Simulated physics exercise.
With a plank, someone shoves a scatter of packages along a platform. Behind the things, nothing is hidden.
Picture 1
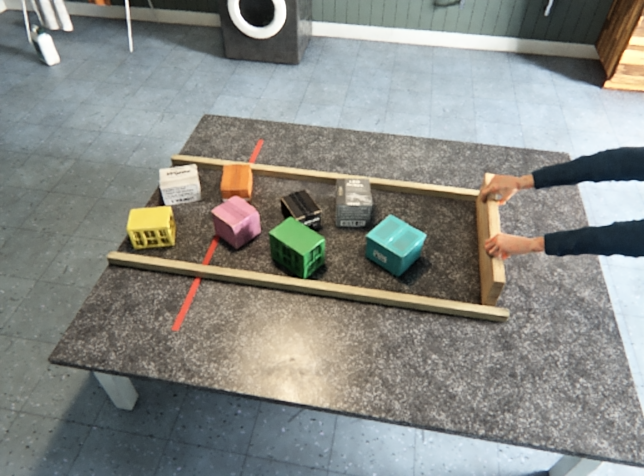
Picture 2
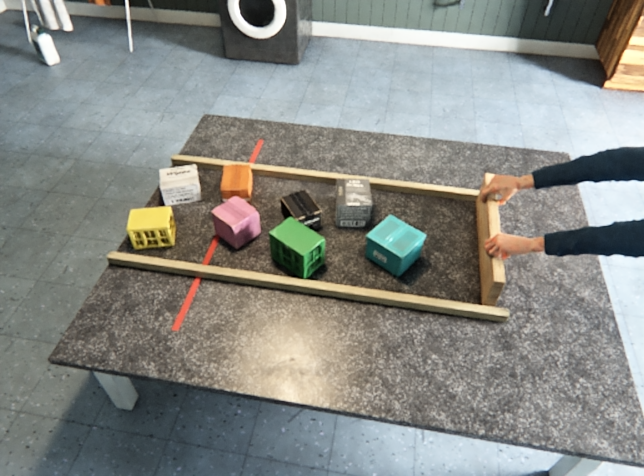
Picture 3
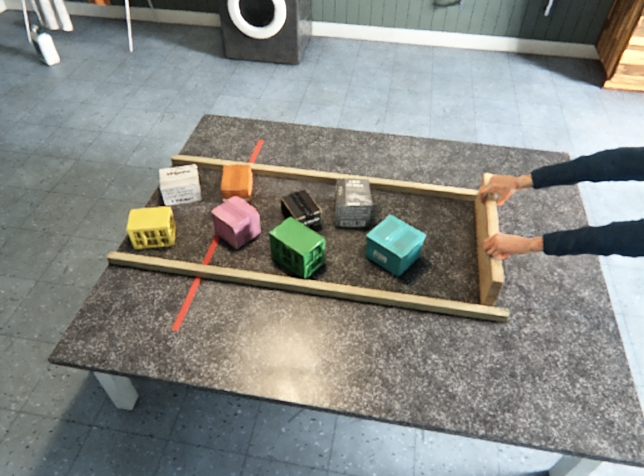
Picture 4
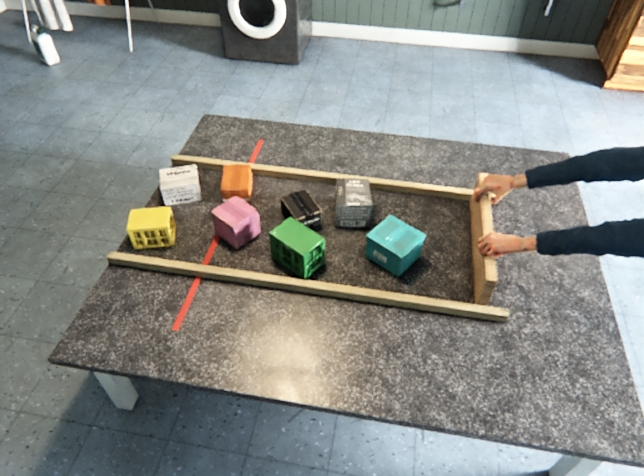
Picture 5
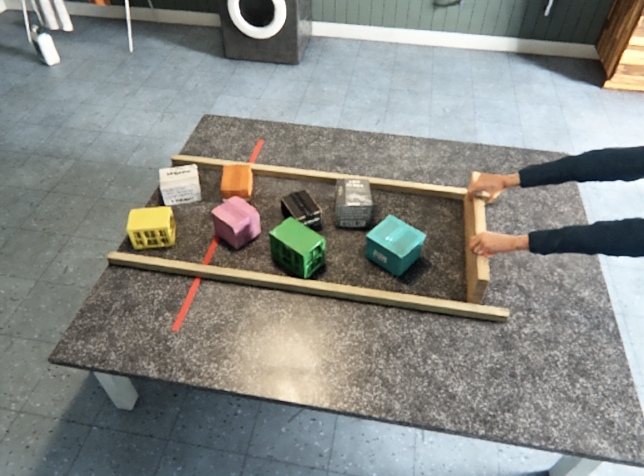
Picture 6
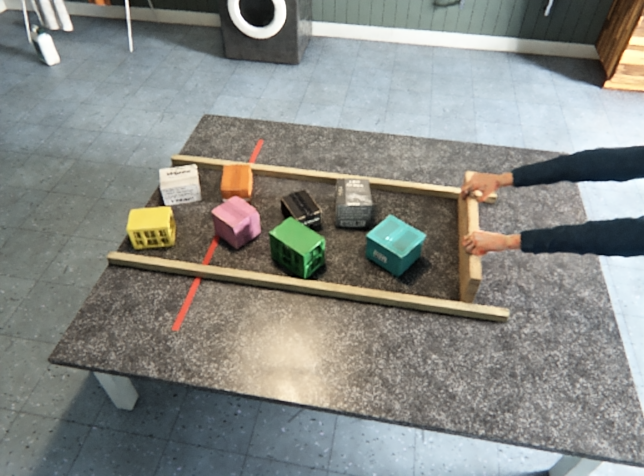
A wooden plank, held upright by two hands, slid slightly left between two rails on a speckled tabletop, while the scattered colourful crates and boxes ahead of it stayed still and untouched.
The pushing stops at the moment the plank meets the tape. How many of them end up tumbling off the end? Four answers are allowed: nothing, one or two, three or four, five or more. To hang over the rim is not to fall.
One or two fall off.
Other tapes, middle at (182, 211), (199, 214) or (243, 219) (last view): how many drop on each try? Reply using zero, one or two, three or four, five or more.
In the order of the places given: At least five; 3 or 4; not one.
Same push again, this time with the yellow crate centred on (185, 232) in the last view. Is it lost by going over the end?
Result: The yellow crate ends up off.
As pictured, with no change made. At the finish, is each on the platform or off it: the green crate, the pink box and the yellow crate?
Result - green crate retained, pink box retained, yellow crate dropped.
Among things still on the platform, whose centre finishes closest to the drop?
It would be the white box.
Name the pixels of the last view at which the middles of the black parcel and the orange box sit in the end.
Going in order, first (185, 201) and next (198, 173).
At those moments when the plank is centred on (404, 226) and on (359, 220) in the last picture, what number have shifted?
First 1, after that 3.
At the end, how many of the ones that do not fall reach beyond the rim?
The total comes out at 2.
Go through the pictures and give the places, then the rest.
The first picture shows yellow crate (152, 228); white box (181, 185); orange box (237, 184); plank (489, 237); tape (226, 217).
The second picture shows white box (181, 185); black parcel (301, 212).
The third picture shows orange box (237, 184); plank (488, 237).
The fourth picture shows yellow crate (152, 228); green crate (297, 248).
The fifth picture shows white box (181, 185); turquoise tote (394, 246).
The sixth picture shows yellow crate (152, 228); white box (181, 185); orange box (237, 184); plank (468, 234); tape (226, 217).
Soon after, none off yet; yellow crate at rest near (152, 228); white box at rest near (181, 185); orange box at rest near (237, 184).
In the end, the number that fall off is one or two; gone, yellow crate.
